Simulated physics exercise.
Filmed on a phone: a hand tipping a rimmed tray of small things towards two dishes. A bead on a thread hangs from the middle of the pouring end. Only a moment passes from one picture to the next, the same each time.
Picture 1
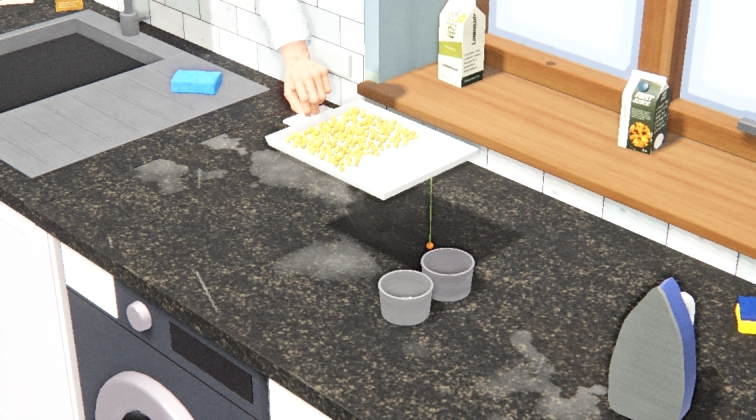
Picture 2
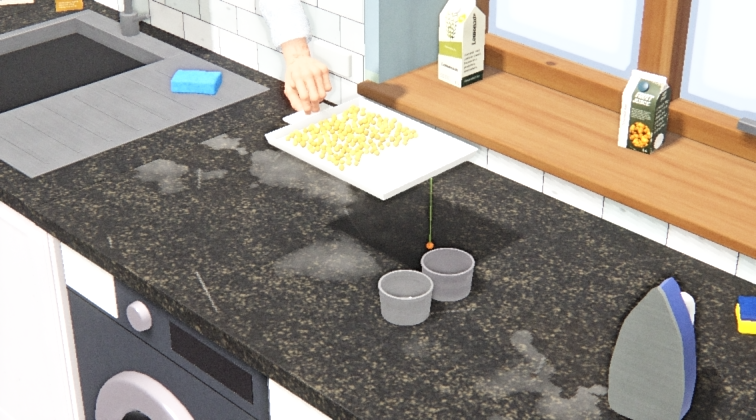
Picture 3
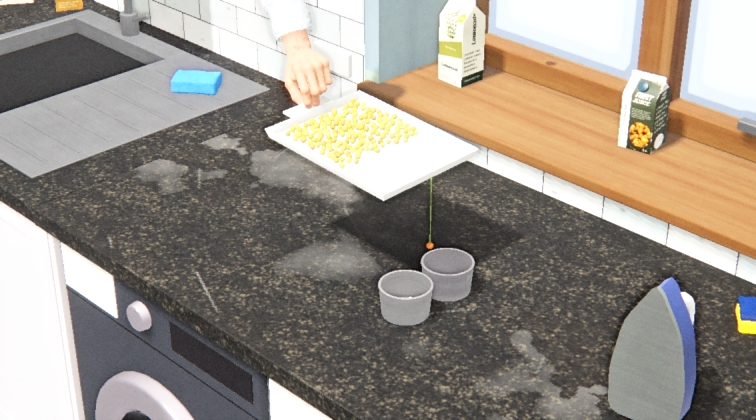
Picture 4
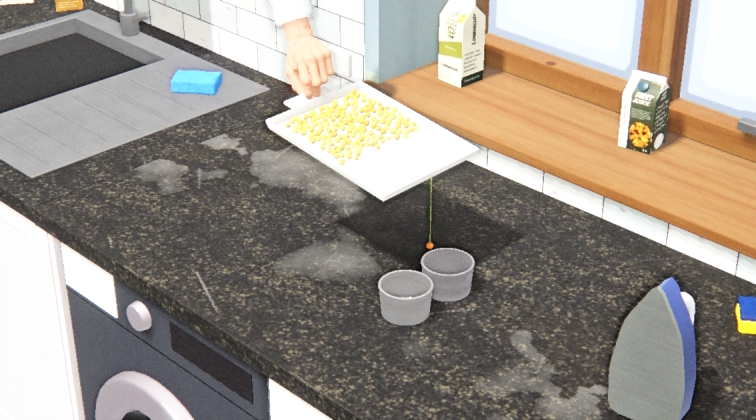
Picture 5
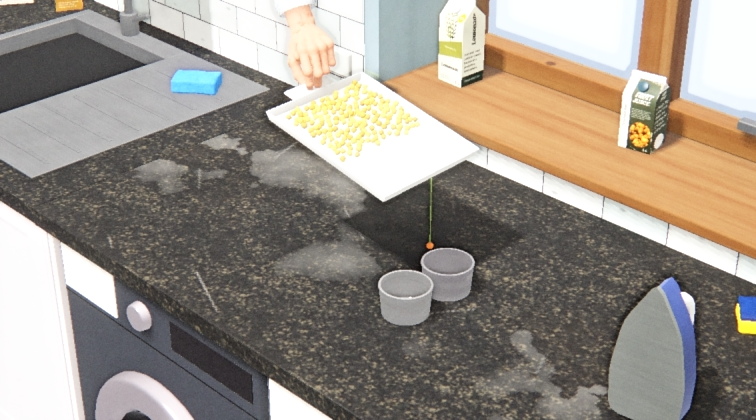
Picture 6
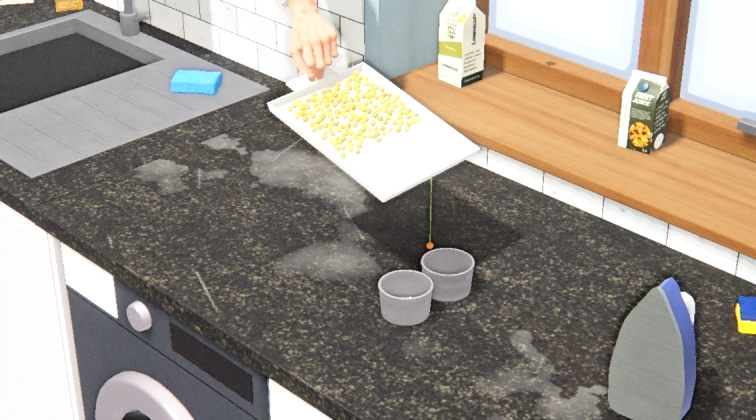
A white tray of yellow corn balls, held by a hand at its far end, gradually tilted as the hand raised that end, while two small grey dishes stayed still on the dark speckled counter.
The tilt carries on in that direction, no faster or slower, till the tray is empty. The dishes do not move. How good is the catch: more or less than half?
Caught overall: More than half.
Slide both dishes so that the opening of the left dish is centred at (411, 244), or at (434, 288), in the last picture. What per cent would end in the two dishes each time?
Roughly 0 per cent, and 50 per cent.
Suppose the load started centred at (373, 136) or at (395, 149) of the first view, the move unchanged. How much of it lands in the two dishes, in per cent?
About 50 and 60 per cent.
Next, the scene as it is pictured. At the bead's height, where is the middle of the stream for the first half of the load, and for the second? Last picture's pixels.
First near (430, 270), later near (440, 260).
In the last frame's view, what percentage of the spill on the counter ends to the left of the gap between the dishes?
Roughly 10 in a hundred.
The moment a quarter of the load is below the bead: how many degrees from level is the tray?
At about 70°.
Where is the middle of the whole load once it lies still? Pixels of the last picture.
Near (427, 301).
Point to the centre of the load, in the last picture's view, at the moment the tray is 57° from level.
Around (418, 171).
Shortly afterwards, tray tipped steeply; the bulk on the tray; a little in the air.
Next, tray tipped right over; near two thirds on the tray; a little in the left dish; a little in the right dish; a little outside both; only a few in the air.
Some moments later, tray tipped past a quarter turn; near a third in the left dish; near a quarter in the right dish; near a third outside both.
In the end, tray tipped past a quarter turn; near a third in the left dish; near a quarter in the right dish; near a third outside both.
